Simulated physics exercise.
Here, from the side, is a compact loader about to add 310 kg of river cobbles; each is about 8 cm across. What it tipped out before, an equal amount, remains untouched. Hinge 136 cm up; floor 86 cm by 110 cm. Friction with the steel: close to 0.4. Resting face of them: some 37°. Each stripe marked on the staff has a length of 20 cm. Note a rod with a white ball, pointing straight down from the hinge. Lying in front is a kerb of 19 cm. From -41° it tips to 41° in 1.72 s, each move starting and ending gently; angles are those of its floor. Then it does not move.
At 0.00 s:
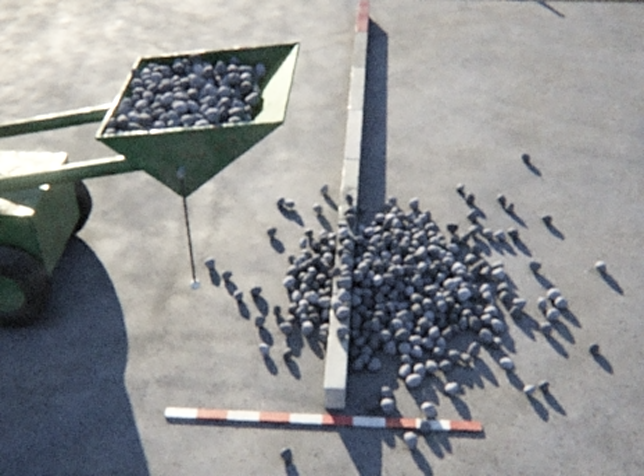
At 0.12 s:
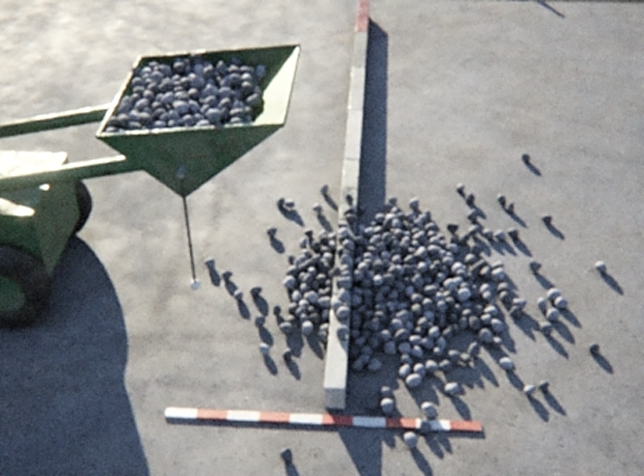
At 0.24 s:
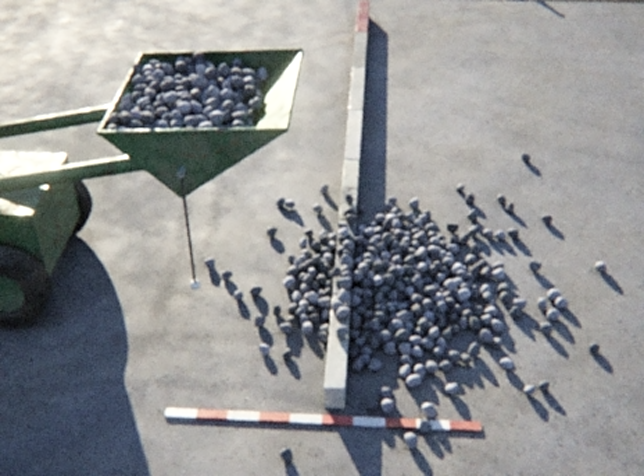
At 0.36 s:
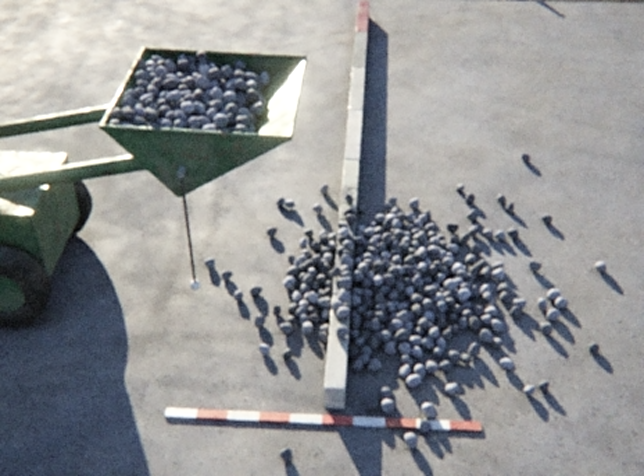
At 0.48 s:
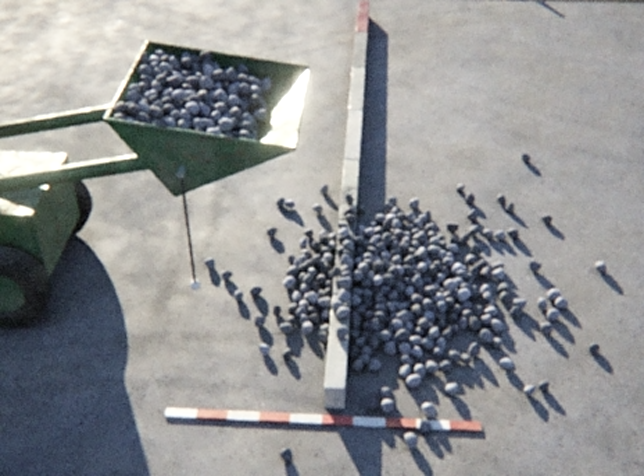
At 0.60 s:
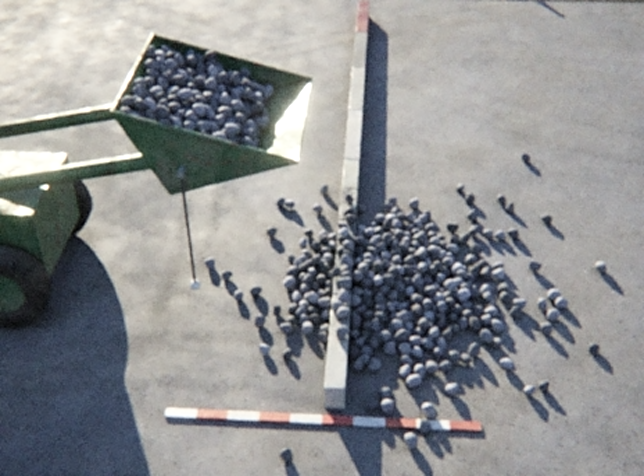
A green loader's bucket full of grey stones slowly tilted, its right edge dipping a little and the stones shifting slightly inside, while the heap of stones lying across the kerb stayed still.
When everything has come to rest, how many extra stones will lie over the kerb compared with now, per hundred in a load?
About 22 per hundred.
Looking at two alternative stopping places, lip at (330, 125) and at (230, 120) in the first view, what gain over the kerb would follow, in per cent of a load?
First place: Roughly 85 %; second place: Roughly 0 %.
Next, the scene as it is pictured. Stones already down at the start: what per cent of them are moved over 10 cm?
I'd put it at about 5 per cent.
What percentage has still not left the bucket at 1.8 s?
Estimate: 25 % remaining inside, roughly.
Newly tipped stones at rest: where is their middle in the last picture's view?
(314, 275).
After 1.3 s the floor is at 28°; in per cent of one load, 98 in the bucket, 22 on this side of the kerb, 80 over the kerb; the foremost stones are at (559, 271).
After 1.8 s the floor is at 41°; in per cent of one load, 27 in the bucket, 90 on this side of the kerb, 82 over the kerb; the foremost stones are at (559, 271).
After 2.2 s the floor is at 41°; in per cent of one load, 0 in the bucket, 104 on this side of the kerb, 96 over the kerb; the foremost stones are at (559, 271).
After 4.7 s the floor is at 41°; in per cent of one load, 0 in the bucket, 98 on this side of the kerb, 102 over the kerb; the foremost stones are at (559, 271). Net gain over the kerb, 22.
